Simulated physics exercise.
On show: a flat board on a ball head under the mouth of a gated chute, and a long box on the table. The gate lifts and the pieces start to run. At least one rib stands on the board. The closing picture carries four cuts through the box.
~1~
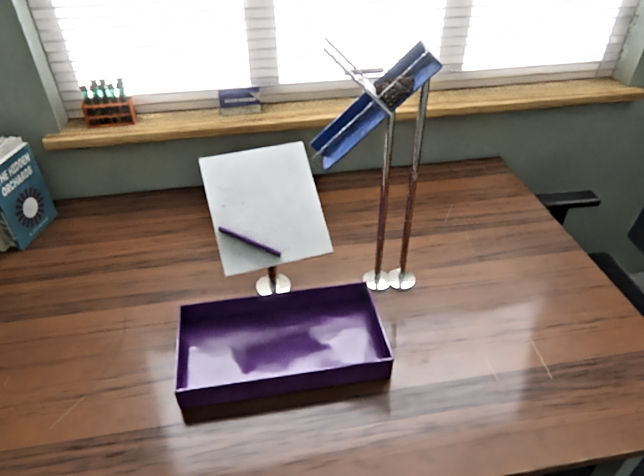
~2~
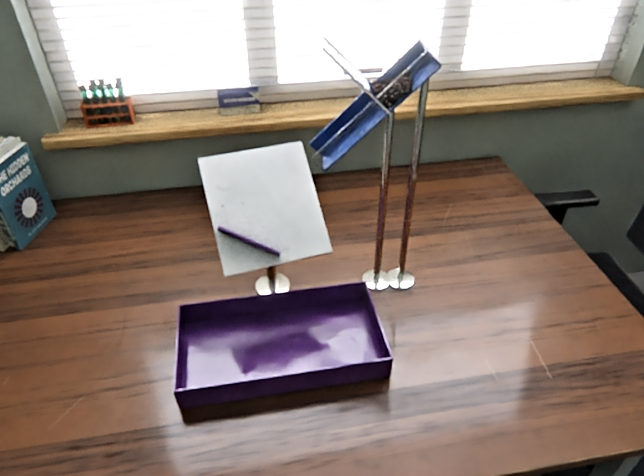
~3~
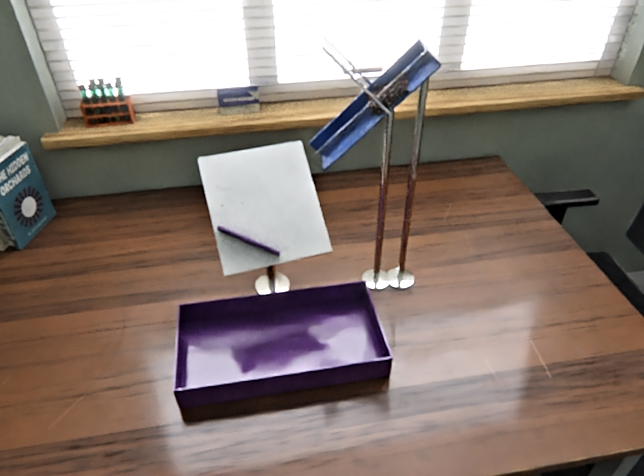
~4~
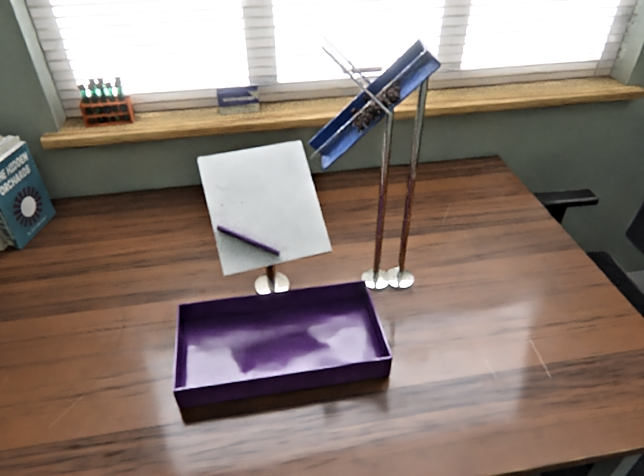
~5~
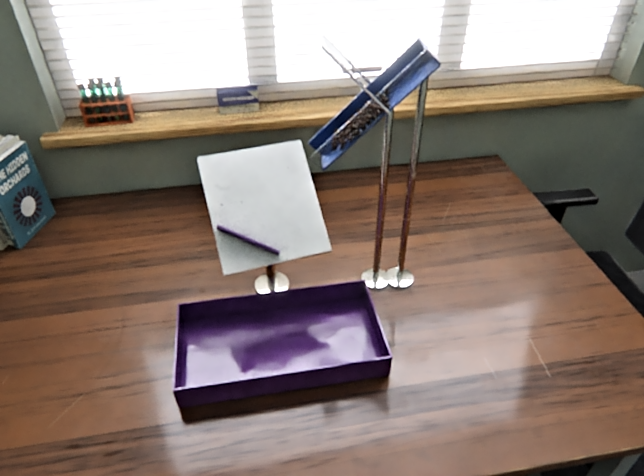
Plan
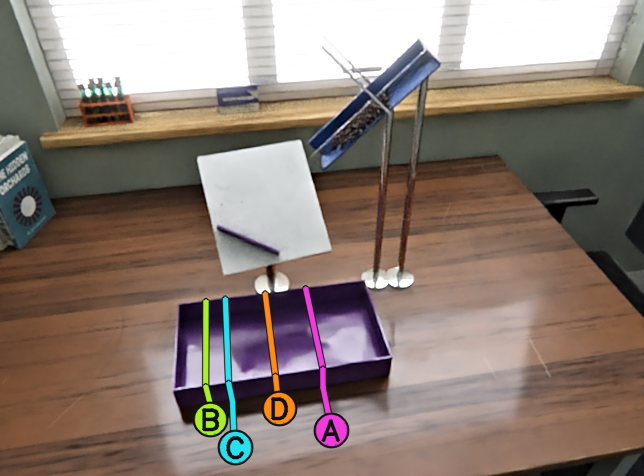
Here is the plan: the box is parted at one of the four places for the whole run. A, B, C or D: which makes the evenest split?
Choose A.
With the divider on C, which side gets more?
The right side.
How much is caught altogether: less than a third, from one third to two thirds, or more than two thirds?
It is more than two thirds.
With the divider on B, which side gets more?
Right.
On the marked copy, line A crosses the front rim at (322, 367); line B crosses the front rim at (205, 385); line C crosses the front rim at (228, 381); line D crosses the front rim at (275, 374).
Choosing A, of what is caught, close to half on the left of the divider, close to half on the right.
Choosing B, of what is caught, only a few on the left of the divider, all but a few on the right.
Choosing C, of what is caught, only a few on the left of the divider, all but a few on the right.
Choosing D, of what is caught, only a few on the left of the divider, all but a few on the right.
